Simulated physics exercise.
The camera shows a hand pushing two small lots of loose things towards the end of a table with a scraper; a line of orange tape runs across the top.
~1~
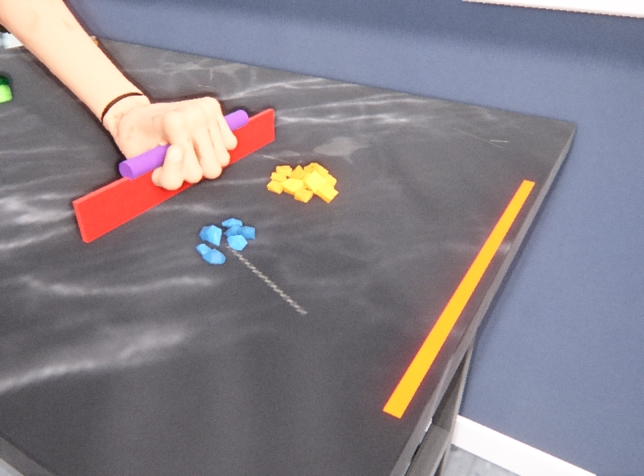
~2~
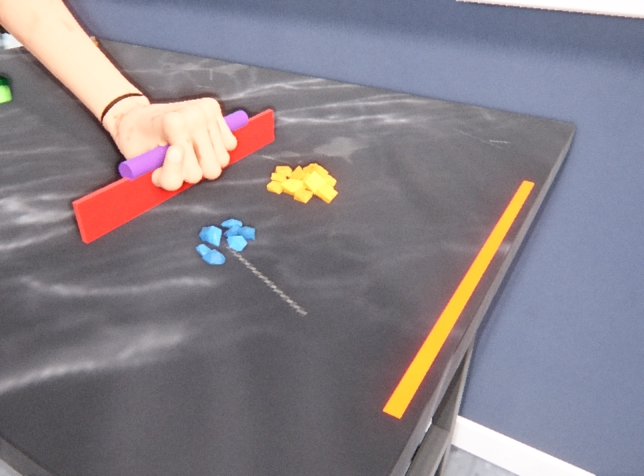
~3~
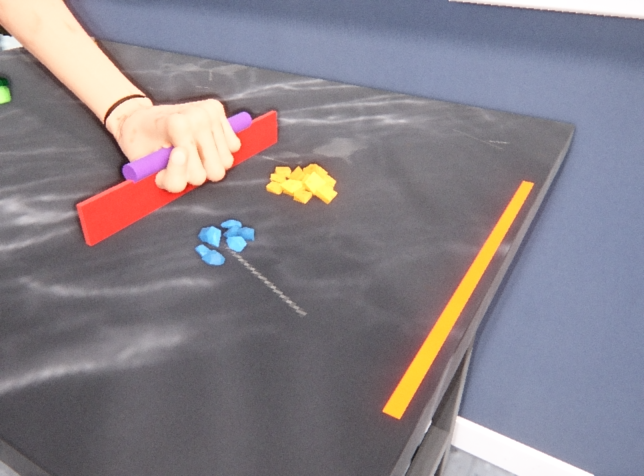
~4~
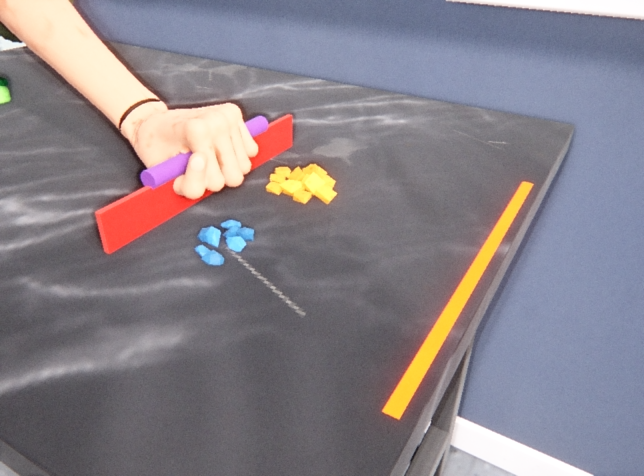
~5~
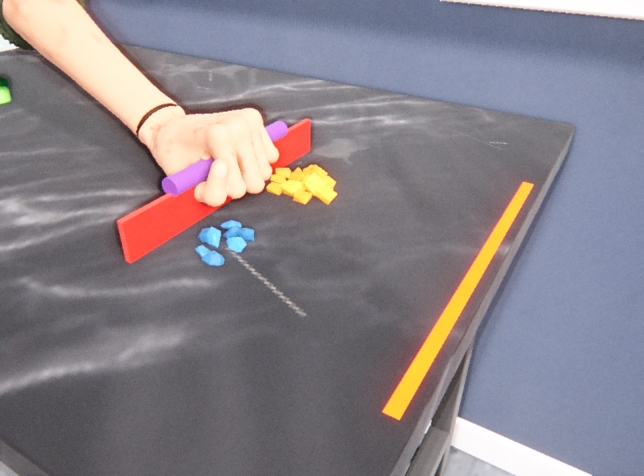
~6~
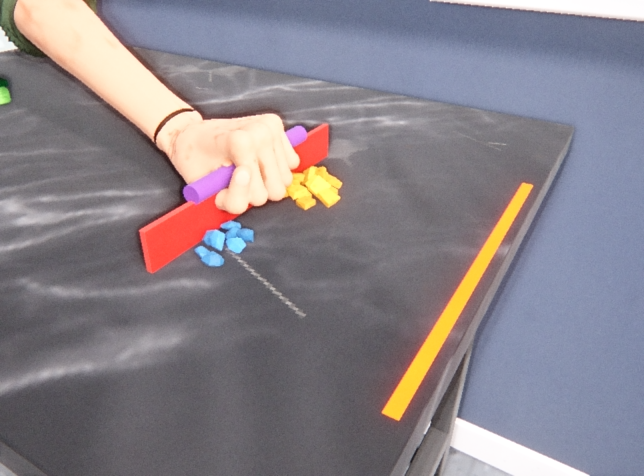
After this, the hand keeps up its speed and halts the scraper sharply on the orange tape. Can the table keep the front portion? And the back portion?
Result: The front portion partly leaves the surface. The back portion partly leaves the surface.
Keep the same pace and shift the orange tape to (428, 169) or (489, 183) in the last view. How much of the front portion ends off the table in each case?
Per hundred off table - stop 1: 0; stop 2: 0.
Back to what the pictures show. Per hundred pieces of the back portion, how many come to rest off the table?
About 100 %.
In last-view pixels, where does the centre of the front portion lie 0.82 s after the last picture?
Near (326, 278).
Then, 0.82 s on from there, scraper still moving, near (363, 197); front portion all on the table, its front near (344, 280); back portion all on the table, its front near (419, 232).
Then, 1.66 s on from there, scraper stopped at the orange tape; front portion near a third over the edge; back portion near two thirds over the edge.
Then, 1.94 s on from there, scraper stopped at the orange tape; front portion the whole lot over the edge; back portion the whole lot over the edge.
In the end, scraper stopped at the orange tape; front portion the whole lot over the edge; back portion the whole lot over the edge.
